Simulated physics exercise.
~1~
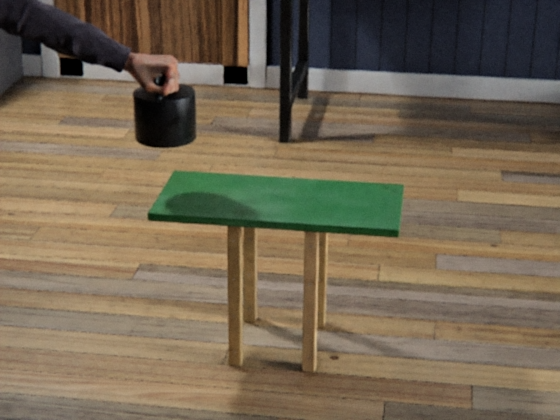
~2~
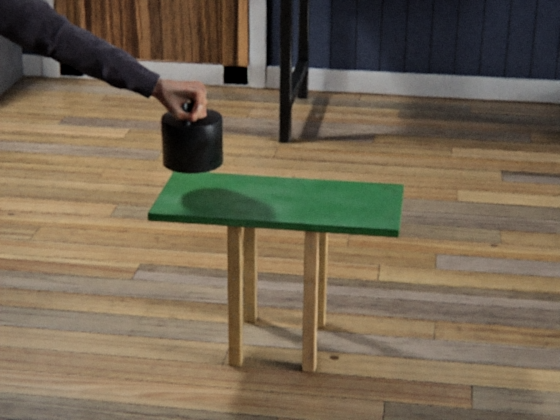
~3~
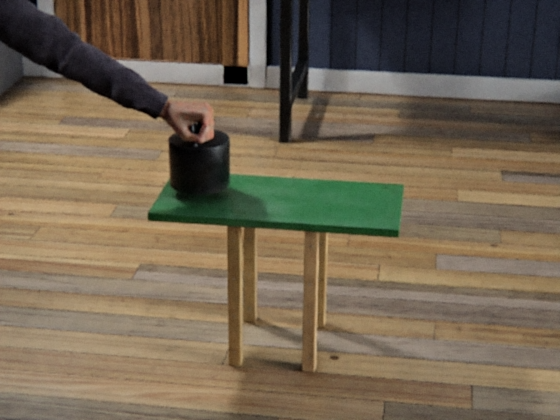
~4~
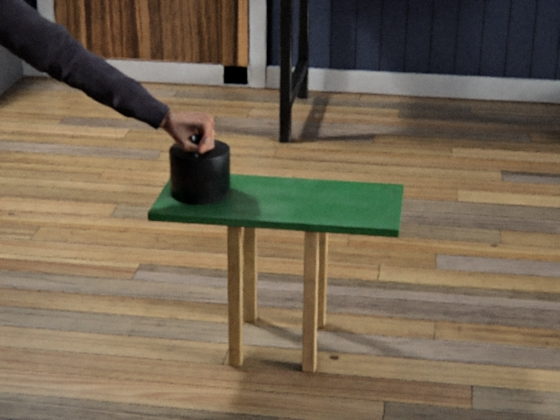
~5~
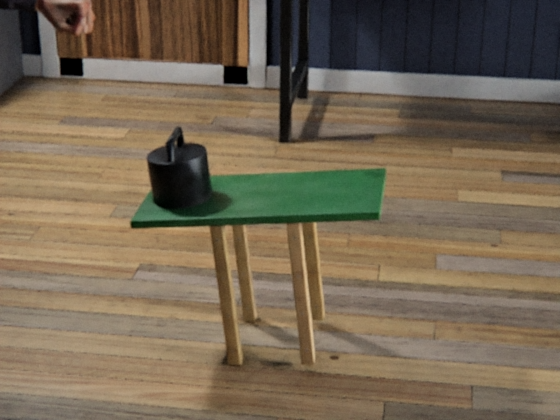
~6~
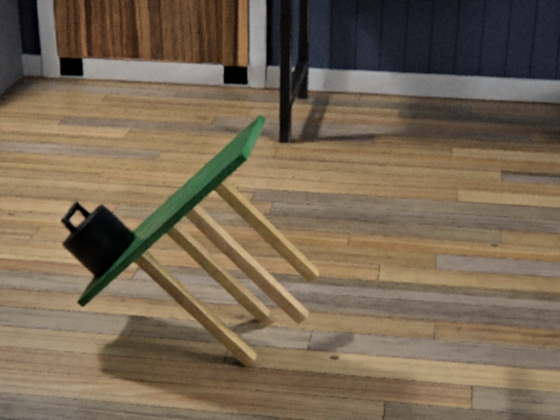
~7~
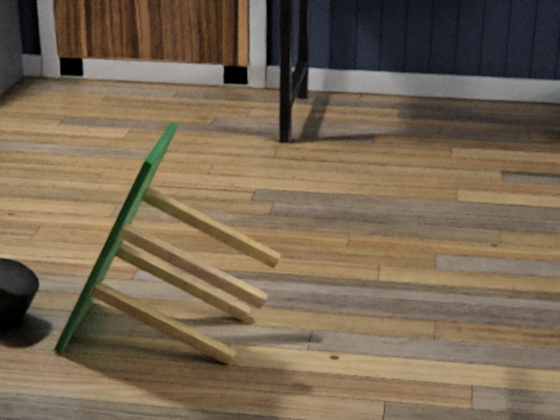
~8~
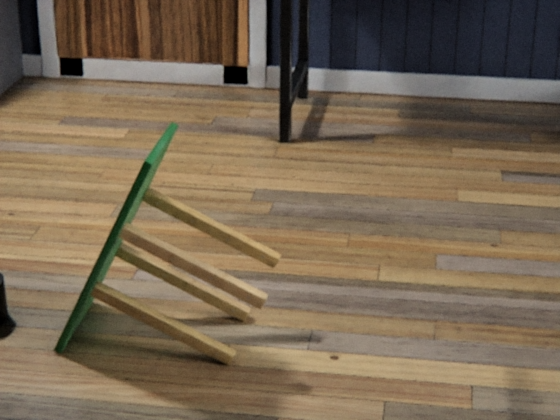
The clip shows a hand lowering a black cylindrical object with a handle onto the left end of a small green table, then letting go and drawing back. The table tips over to the left, and the object slides off and rolls toward the left edge, leaving the table resting tilted on its side.
